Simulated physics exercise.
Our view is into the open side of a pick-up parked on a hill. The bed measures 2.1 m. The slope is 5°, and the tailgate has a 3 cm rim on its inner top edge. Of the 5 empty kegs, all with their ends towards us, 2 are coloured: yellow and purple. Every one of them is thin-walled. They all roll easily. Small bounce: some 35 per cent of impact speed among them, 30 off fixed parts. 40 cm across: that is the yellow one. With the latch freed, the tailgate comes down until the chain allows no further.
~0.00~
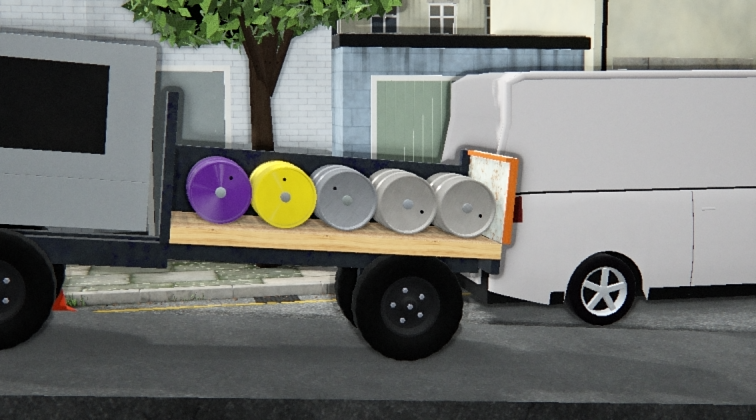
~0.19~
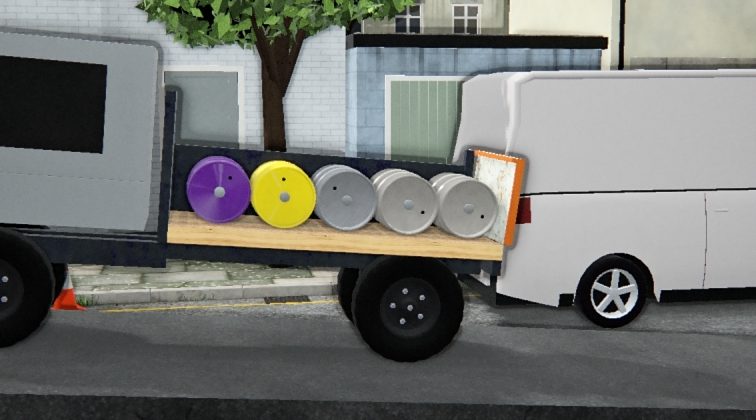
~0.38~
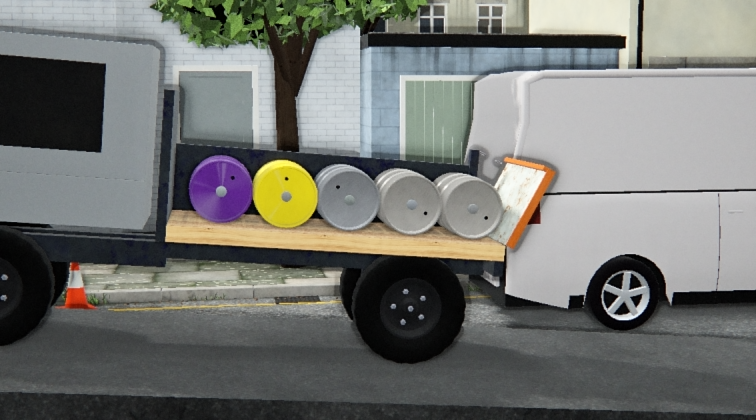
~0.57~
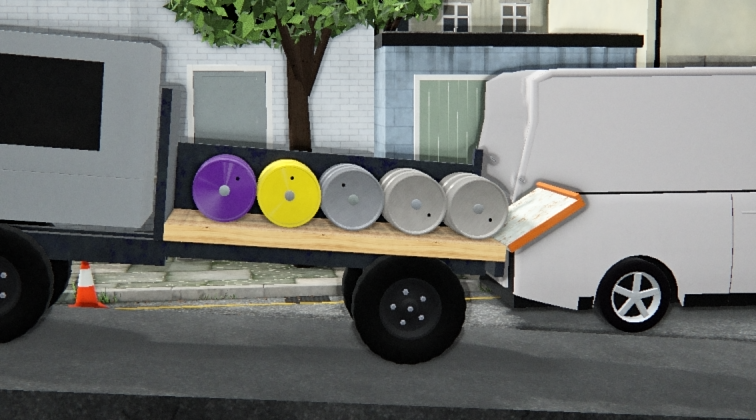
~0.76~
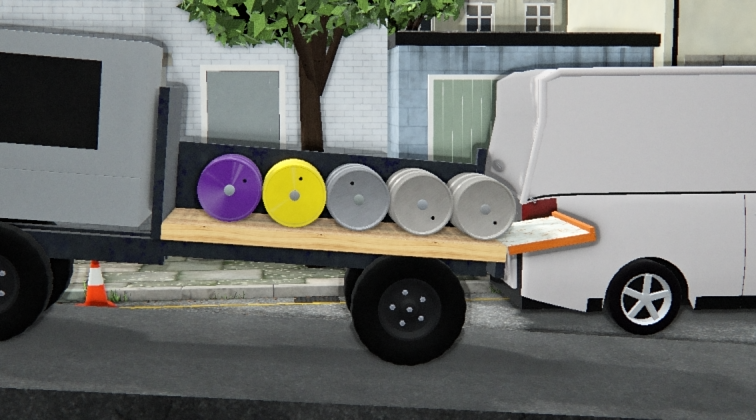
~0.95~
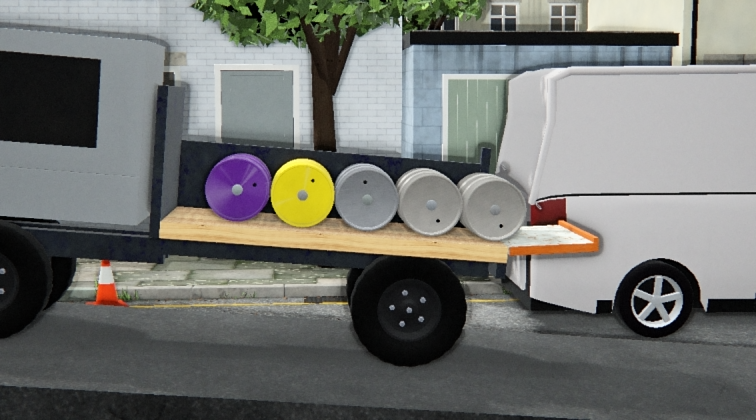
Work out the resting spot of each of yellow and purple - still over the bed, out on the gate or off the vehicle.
Resting spots - yellow: Still over the bed, purple: Still over the bed.
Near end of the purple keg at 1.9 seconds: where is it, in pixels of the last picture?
Estimated pixel position: About (296, 195).
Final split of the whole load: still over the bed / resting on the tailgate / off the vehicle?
In that order: 3, 2, 0.
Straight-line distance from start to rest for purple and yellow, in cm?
The purple one shifts some 60 and the yellow one roughly 60.
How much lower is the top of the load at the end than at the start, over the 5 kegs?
5 cm.
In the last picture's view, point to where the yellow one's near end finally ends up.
It comes to rest around (386, 202).
After 1.4 s, yellow is on the bed, 110 cm short of the hinge, rolling right; purple is on the bed, 150 cm short of the hinge, rolling right; 0 of 5 are out.
After 1.9 s, yellow is on the bed, 90 cm short of the hinge, rolling right; purple is on the bed, 130 cm short of the hinge, rolling right; 0 of 5 are out.
At rest (2.5 s), yellow is on the bed, 75 cm short of the hinge; purple is on the bed, 115 cm short of the hinge; 0 of 5 are out.
